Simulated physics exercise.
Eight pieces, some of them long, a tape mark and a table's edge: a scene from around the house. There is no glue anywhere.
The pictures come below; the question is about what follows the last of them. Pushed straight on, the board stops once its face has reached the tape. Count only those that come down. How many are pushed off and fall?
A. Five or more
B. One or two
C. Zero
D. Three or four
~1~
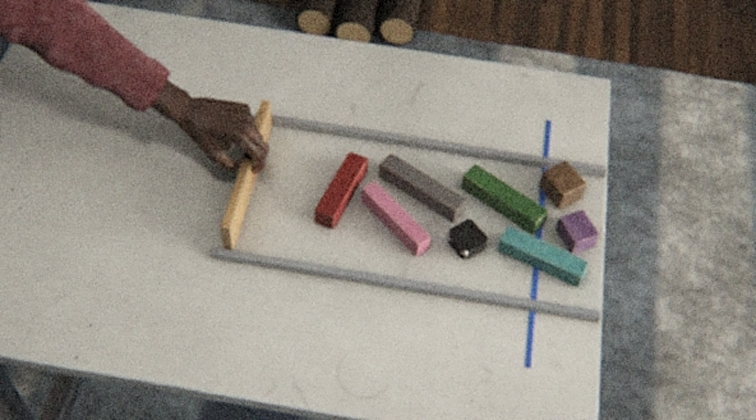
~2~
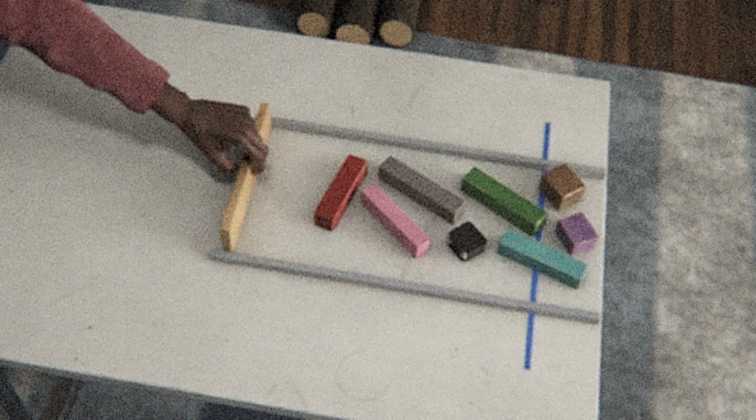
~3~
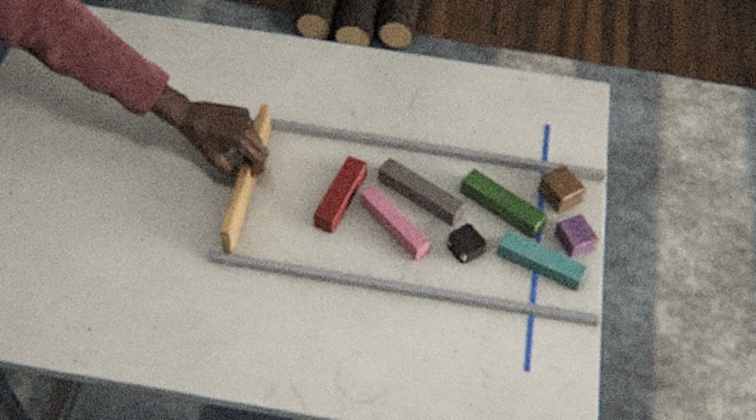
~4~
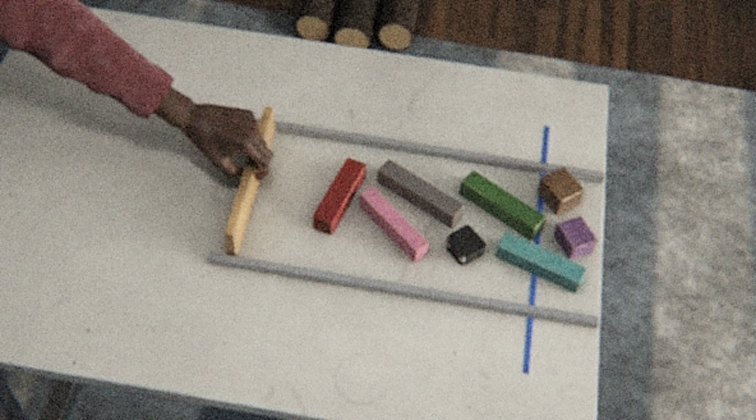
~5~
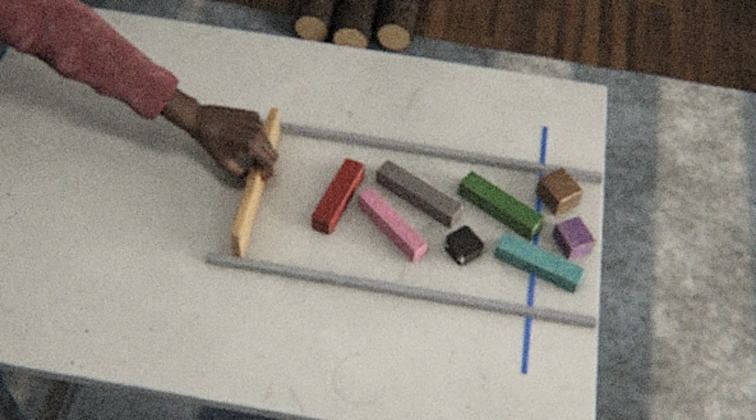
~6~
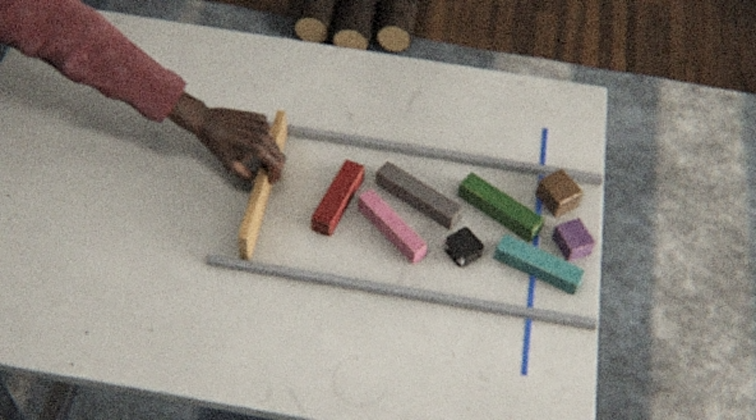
Answer: D.
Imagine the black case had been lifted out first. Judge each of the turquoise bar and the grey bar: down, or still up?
Outcome for the turquoise bar: It drops; for the grey bar: It stays.
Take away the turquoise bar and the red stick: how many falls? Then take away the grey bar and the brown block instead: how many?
1 for the first case, 2 for the second.
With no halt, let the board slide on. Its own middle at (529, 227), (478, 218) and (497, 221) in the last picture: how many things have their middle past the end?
The numbers are 3, 0 and 1.
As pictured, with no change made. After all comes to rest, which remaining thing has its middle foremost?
It's the green bar.
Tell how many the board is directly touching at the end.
1 in contact.
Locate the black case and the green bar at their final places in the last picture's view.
The black case comes to rest at (587, 279), and the green bar comes to rest at (602, 213).
Soon after, none off yet; purple block at rest near (574, 240); brown block at rest near (559, 193); turquoise bar at rest near (539, 264).
Then, none off yet; purple block at rest near (574, 240); brown block at rest near (559, 193); turquoise bar moved a little near (560, 278).
At rest, the number that fall off is three or four; fallen, turquoise bar, brown block and purple block.
